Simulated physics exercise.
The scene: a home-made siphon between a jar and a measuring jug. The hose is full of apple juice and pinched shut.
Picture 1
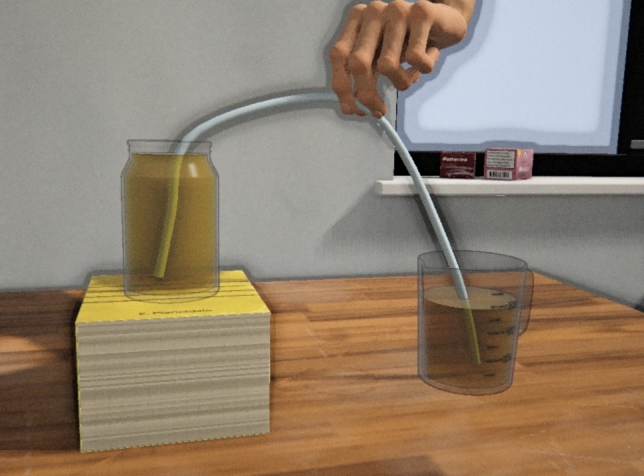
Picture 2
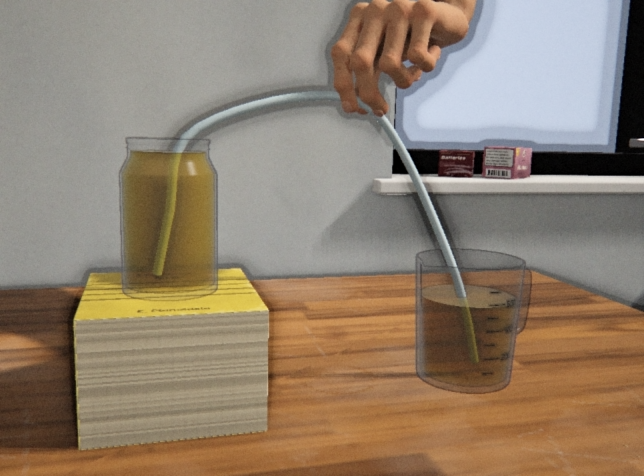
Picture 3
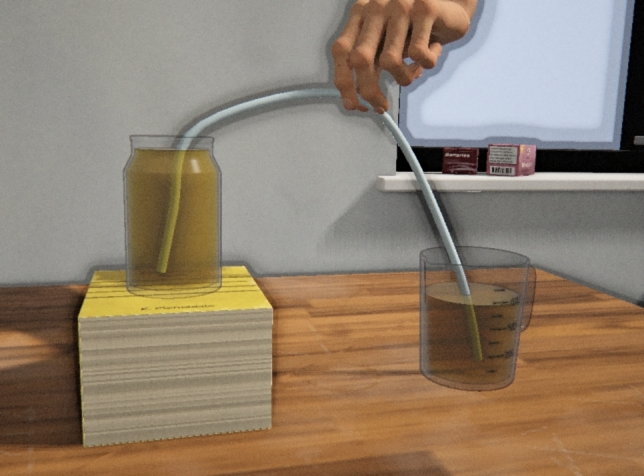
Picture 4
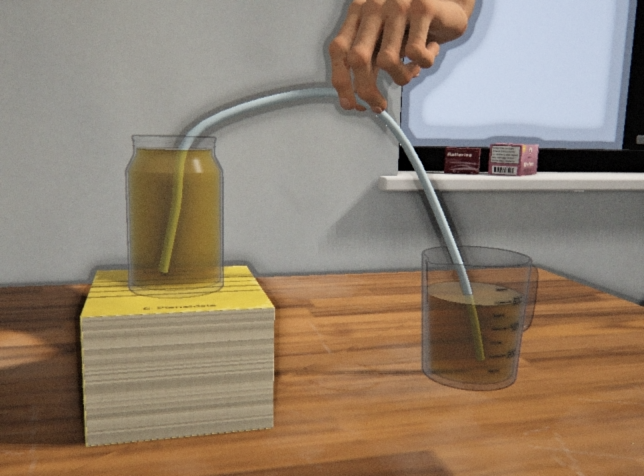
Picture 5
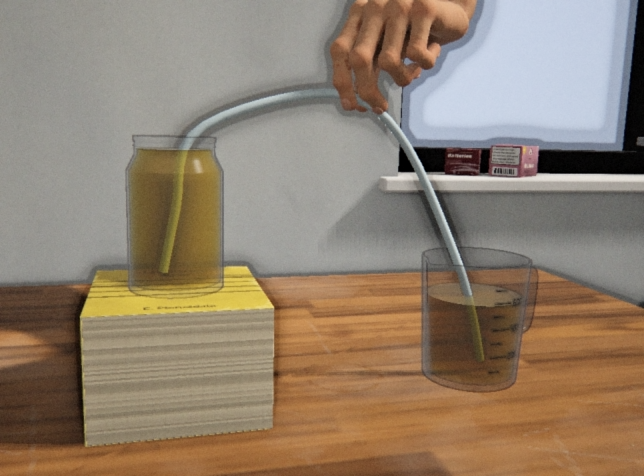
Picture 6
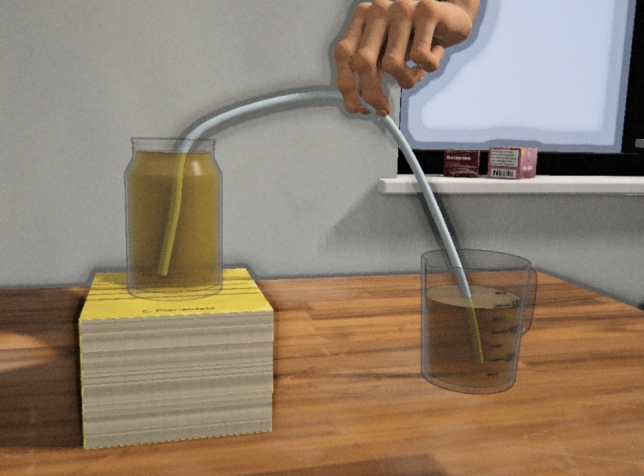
At first, a hand pinches a pale hose arching from a nearly full jar of yellowish-brown liquid on a thick book to a partly filled measuring jug on the wooden top at right. The fingers stay closed on the hose, and both liquid levels show no visible change throughout.
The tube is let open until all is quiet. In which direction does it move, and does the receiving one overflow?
It flows rightwards, and the one that fills overflows.
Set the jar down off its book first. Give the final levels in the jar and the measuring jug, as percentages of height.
First 70 %, second 75 %.
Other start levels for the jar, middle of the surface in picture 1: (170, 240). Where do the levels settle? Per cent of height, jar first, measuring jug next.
In turn 10 and 80 per cent.
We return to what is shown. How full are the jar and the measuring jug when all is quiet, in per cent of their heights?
About 10 and 100 per cent.
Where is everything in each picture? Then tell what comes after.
The hose is pinched; jar (171, 214) nearly full, up on the book; measuring jug (468, 317) about two thirds full, on the top itself, in the first frame.
Nothing flows; jar nearly full, surface at (169, 153); measuring jug about two thirds full, surface at (467, 296), in the second frame.
Fingers on the hose; jar (173, 209) nearly full; measuring jug (470, 312) about two thirds full, in the third frame.
Still shut; jar nearly full, surface at (175, 150); measuring jug about two thirds full, surface at (473, 294), in the fourth frame.
The hose is pinched; jar (176, 209) nearly full, up on the book; measuring jug (472, 313) about two thirds full, on the top itself, in the fifth frame.
Nothing flows; jar nearly full, surface at (174, 153); measuring jug about two thirds full, surface at (472, 297), in the sixth frame.
Soon after, the jar is about two thirds full; the measuring jug is nearly full.
Later, the jar is about a quarter full; the measuring jug is full to the brim; some has gone over the lower rim.
In the end, the jar is nearly empty; the measuring jug is full to the brim; some has gone over the lower rim; the two surfaces are level.
